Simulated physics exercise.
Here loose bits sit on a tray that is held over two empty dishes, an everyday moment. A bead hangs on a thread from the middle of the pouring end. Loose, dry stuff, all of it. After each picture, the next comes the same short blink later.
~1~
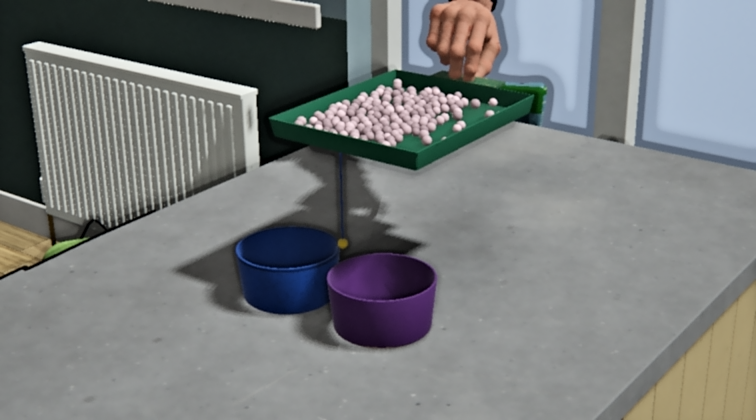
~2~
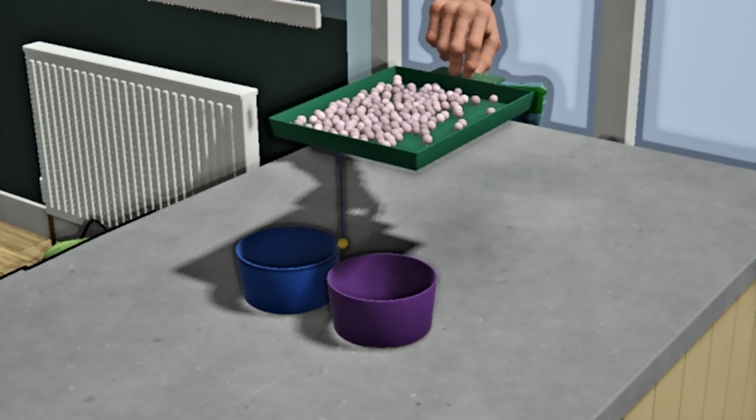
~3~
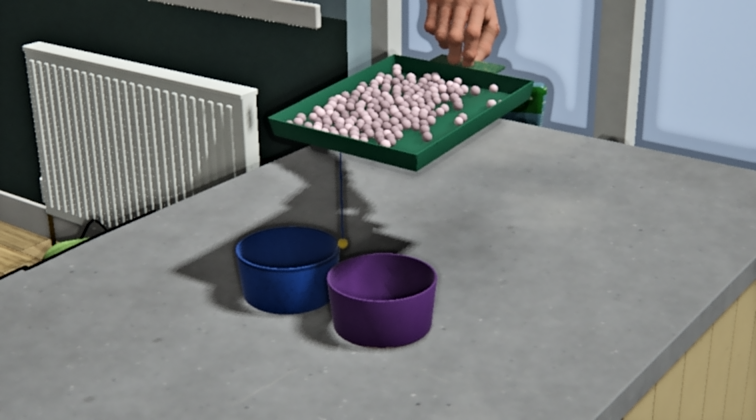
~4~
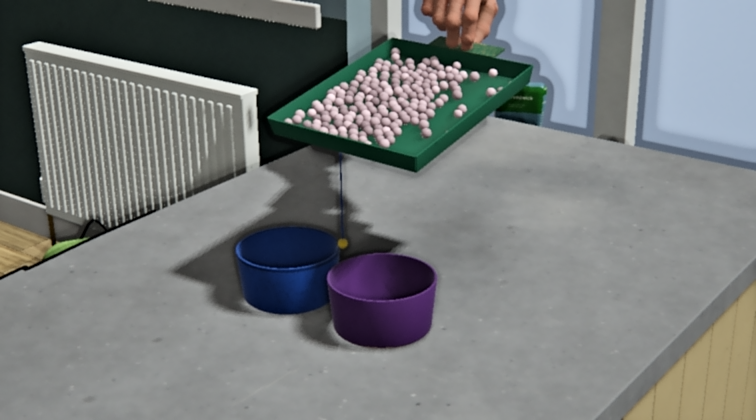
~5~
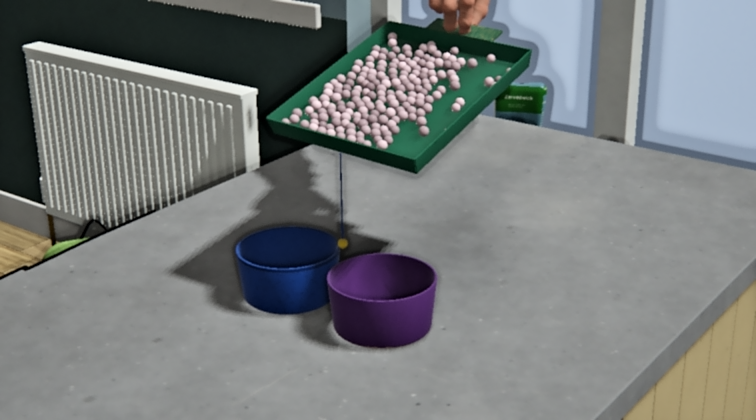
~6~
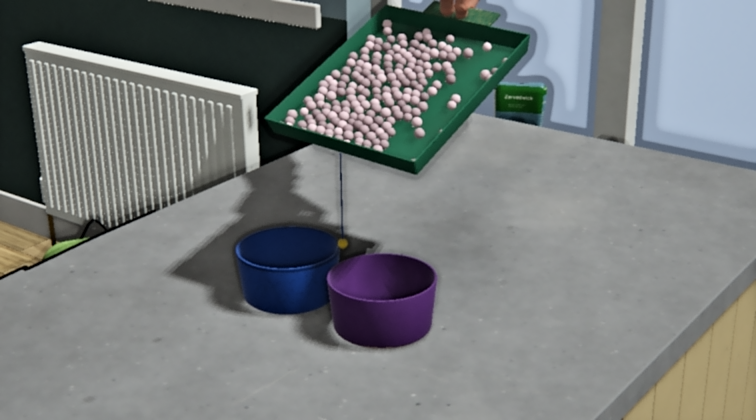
Green tray of pale pink pearls tilting steadily as a hand raises its far end above blue and purple dishes.
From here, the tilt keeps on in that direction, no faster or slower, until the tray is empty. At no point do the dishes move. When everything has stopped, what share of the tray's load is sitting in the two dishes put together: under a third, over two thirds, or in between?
So the dishes end up with a third up to two thirds of the load.
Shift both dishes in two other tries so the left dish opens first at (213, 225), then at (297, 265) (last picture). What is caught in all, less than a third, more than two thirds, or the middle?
Spot one, below one third; spot two, over two thirds.
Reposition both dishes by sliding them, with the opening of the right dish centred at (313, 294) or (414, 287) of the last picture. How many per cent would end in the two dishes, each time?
Close to 60 in a hundred, then close to 50 in a hundred.
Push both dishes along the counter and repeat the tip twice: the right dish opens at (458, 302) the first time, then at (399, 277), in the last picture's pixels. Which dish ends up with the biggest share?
Attempt 1: The one on the left side. Attempt 2: The one on the right side.
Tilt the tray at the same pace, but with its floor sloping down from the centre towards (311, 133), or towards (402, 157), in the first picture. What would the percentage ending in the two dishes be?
Roughly 90 % in the first case and 80 % in the second.
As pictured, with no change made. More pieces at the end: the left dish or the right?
Observed: The right-side one.
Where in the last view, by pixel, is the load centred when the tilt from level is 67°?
I'd put the middle of the pieces at roughly (353, 133).
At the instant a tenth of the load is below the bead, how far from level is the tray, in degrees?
Roughly 80 degrees.
Soon after the last picture, tray tipped steeply; most on the tray; a stray few in the right dish; a stray few outside both; a small part in the air.
A little later, tray tipped past a quarter turn; a small part on the tray; about a third in the right dish; a small part in the left dish; about a third outside both; about a quarter in the air.
Later still, tray tipped past a quarter turn; about half in the right dish; a small part in the left dish; about half outside both.
By the end, tray tipped past a quarter turn; about half in the right dish; a small part in the left dish; about half outside both.
